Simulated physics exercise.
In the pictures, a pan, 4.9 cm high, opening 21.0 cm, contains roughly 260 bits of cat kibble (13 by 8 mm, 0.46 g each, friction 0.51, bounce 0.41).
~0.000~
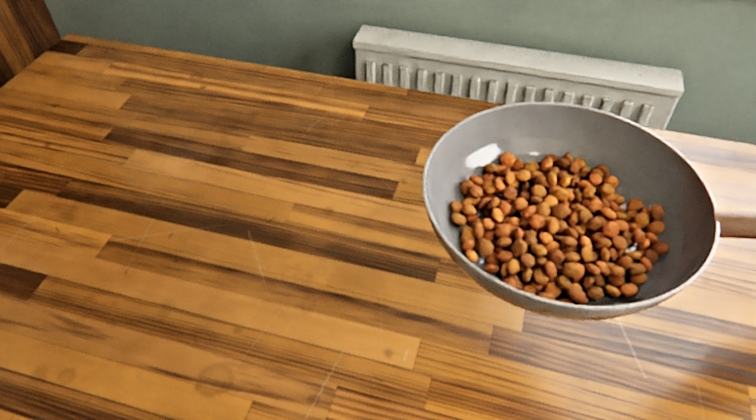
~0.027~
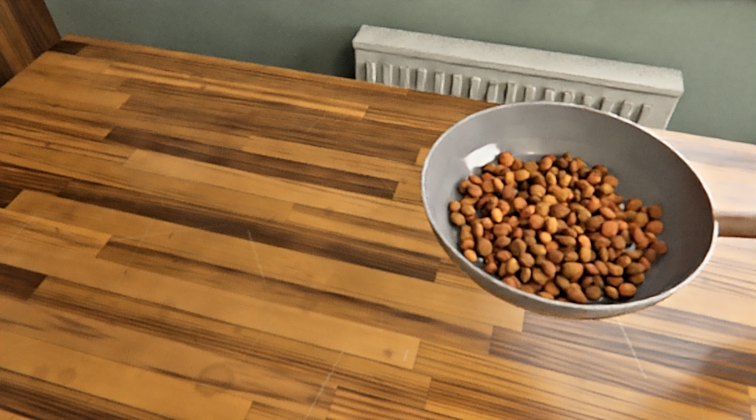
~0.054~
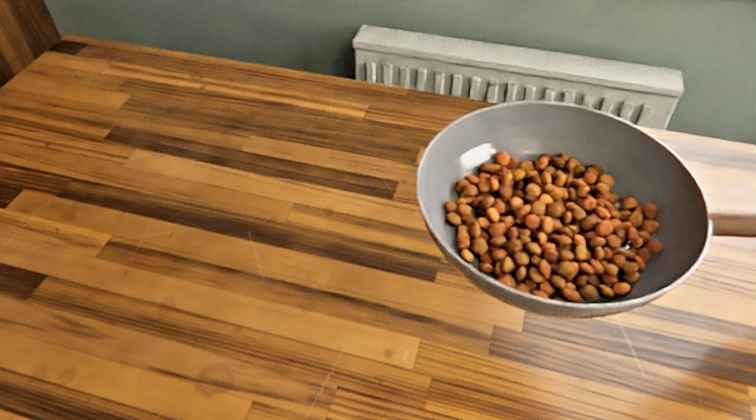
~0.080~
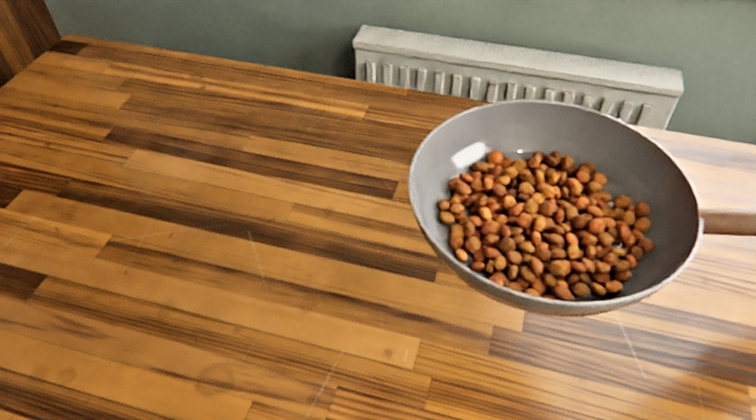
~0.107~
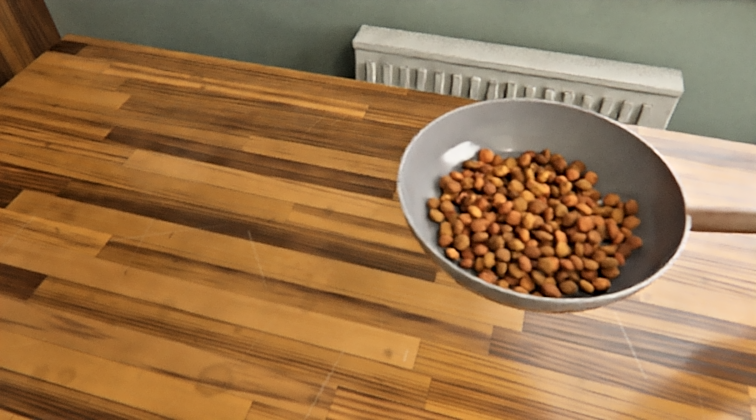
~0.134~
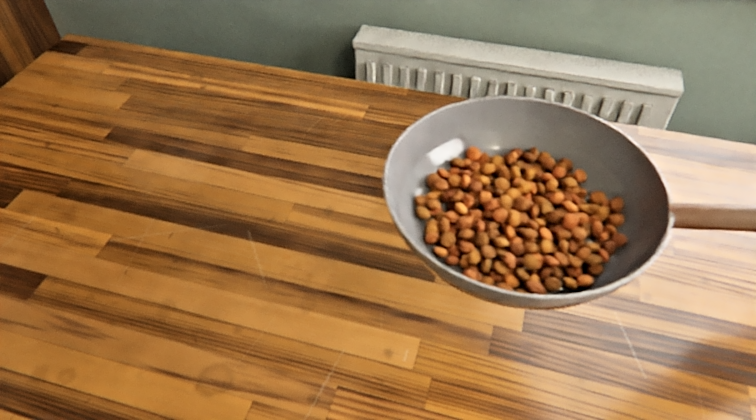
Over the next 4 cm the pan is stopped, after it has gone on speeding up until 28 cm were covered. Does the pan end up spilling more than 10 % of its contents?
No.
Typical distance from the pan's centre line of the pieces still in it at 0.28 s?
I'd say somewhere around 5.0 cm.
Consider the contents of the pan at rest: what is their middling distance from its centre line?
About 7.0 cm.
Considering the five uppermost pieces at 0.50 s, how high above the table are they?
Roughly 22 cm above the table.
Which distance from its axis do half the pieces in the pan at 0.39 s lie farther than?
5.0 cm.
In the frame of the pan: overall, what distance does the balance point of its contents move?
It moves some 5.5 cm.
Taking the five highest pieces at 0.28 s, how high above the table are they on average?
About 19 centimetres.
Then, at 0.28 s, tilt 0 degrees; pan 100 %; middle of all pieces near (395, 191).
After 0.39 s, tilt 0 degrees; pan 100 %; middle of all pieces near (257, 164).
After 0.50 s, tilt 0 degrees; pan 100 %; middle of all pieces near (143, 134).
After 0.61 s, tilt 0 degrees; pan 100 %; middle of all pieces near (135, 131).
By 1.2 s all is still; pan 100 %.
